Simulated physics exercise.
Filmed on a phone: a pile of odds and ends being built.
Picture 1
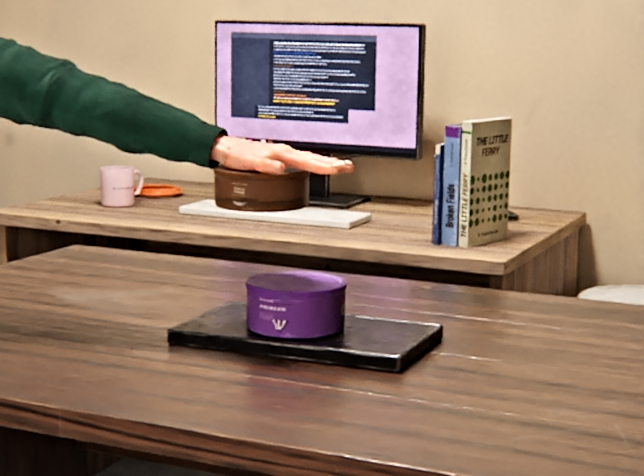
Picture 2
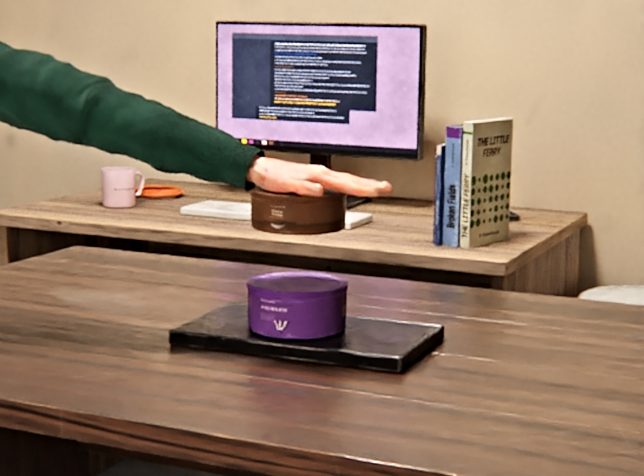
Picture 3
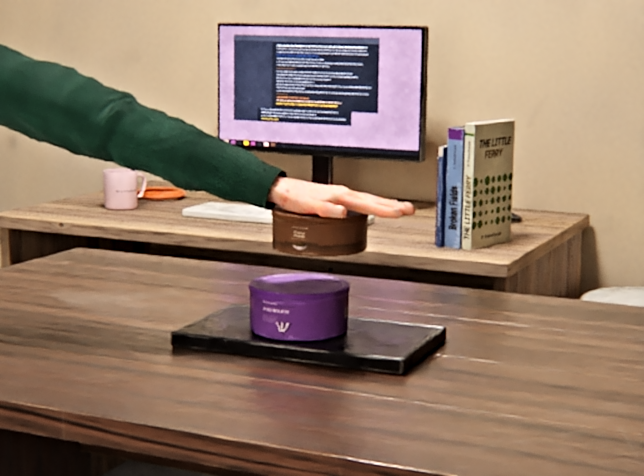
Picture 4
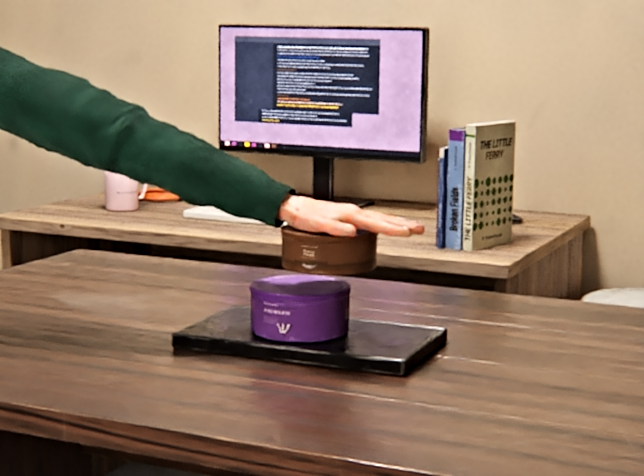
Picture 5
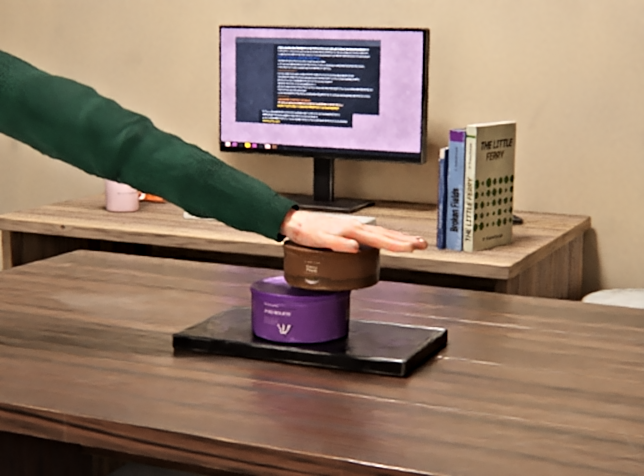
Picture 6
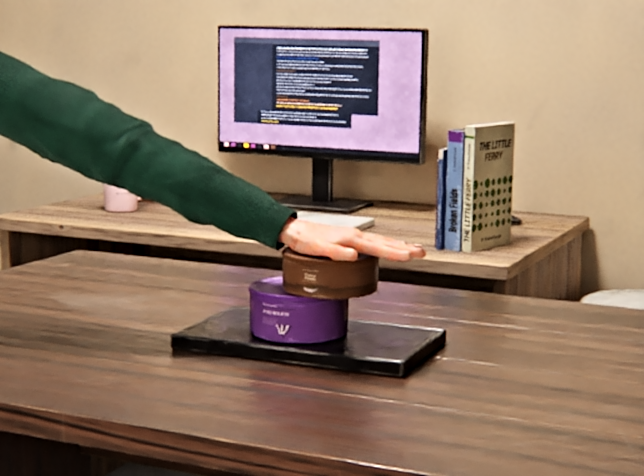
At a wooden table, a green-sleeved arm lowers a brown tub onto a purple one.
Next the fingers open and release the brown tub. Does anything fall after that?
The pile holds.
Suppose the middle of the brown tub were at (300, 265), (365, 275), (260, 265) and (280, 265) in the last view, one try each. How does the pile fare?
First try: It holds; second try: It comes apart; third try: It keeps its balance; fourth try: It keeps its balance.
Then, 0.60 s on from there, no change.
Then, 1.50 s on from there, brown tub resting near (331, 271).
In the end, all 3 unmoved. At the end, from the last picture's camera, brown tub near (331, 271). The pile keeps its balance.
